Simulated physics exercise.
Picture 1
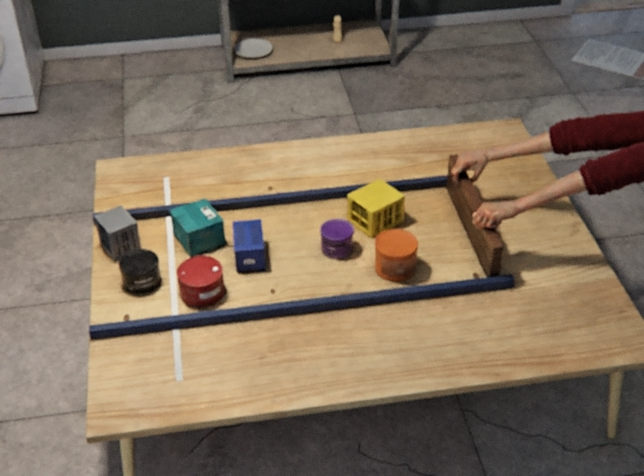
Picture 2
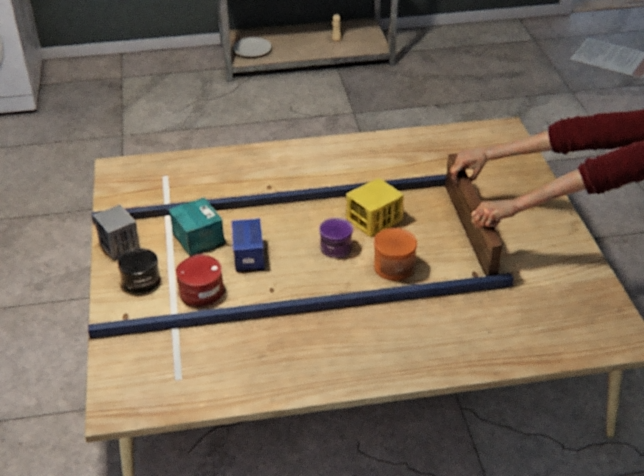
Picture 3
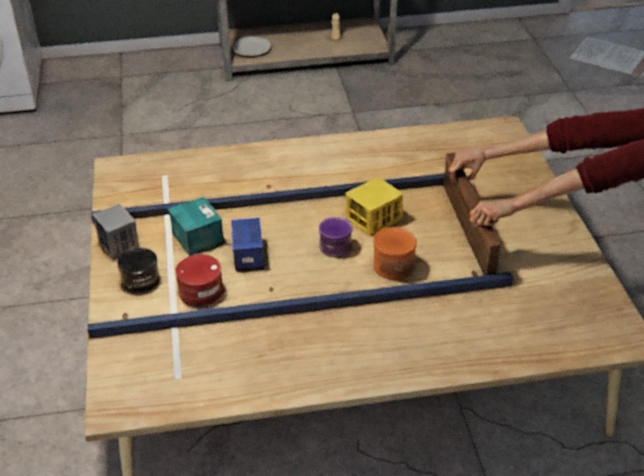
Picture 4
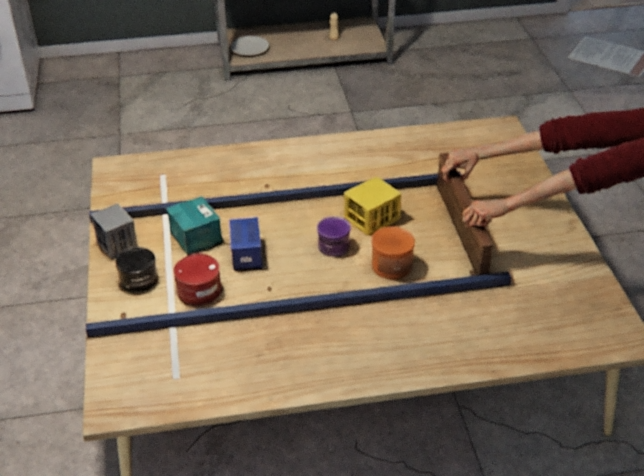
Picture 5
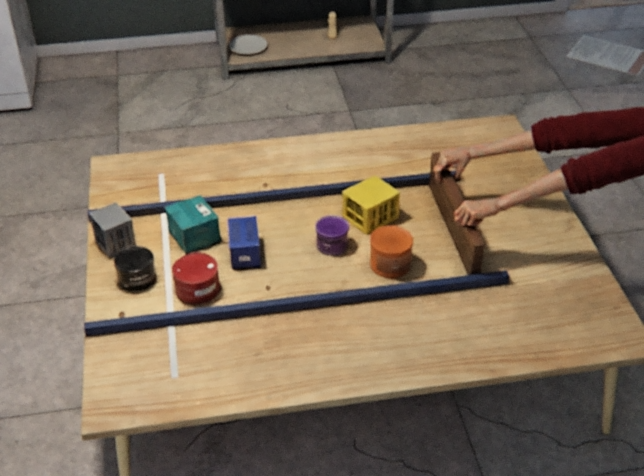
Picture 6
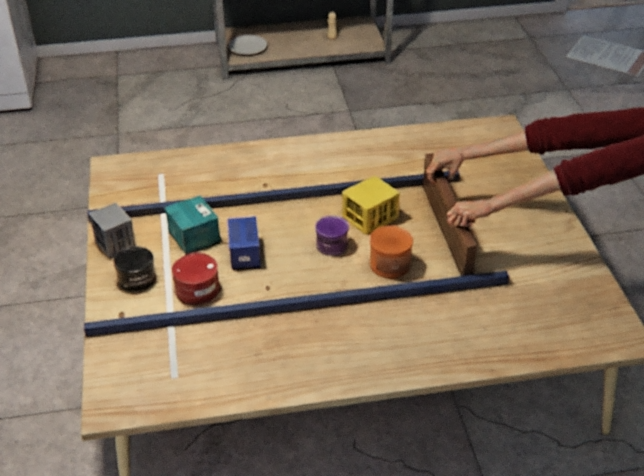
Two hands sliding a brown plank slightly left between blue battens on a wooden table, while eight coloured parcels and tubs stand still.
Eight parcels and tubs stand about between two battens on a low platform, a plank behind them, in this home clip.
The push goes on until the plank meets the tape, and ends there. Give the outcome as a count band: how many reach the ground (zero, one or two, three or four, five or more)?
I expect only a pair or one to end up below.
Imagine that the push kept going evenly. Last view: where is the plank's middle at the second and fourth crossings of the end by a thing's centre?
I'd put it close to (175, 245) and later close to (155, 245).
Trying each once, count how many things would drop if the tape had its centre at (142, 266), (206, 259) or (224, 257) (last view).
You'd get 4, then 0, then 0.
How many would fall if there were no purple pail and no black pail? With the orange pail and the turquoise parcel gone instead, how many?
1 for the first case, 0 for the second.
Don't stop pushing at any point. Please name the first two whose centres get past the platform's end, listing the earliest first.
First the grey crate, then the black pail.
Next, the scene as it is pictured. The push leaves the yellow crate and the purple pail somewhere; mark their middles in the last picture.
Final positions: Near (142, 223); near (149, 259).
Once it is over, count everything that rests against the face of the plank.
At rest, 3 are in contact.
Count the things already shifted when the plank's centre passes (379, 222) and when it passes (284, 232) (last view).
At the first spot 2, then 4.
Soon after, none off yet; grey crate at rest near (113, 230); black pail at rest near (135, 269); red canister at rest near (196, 278).
Then, none off yet; grey crate moving near (111, 231); black pail moved a little near (127, 268); red canister moved about its own width near (157, 284).
By the end, the number that fall off is one or two; fallen, black pail and grey crate.
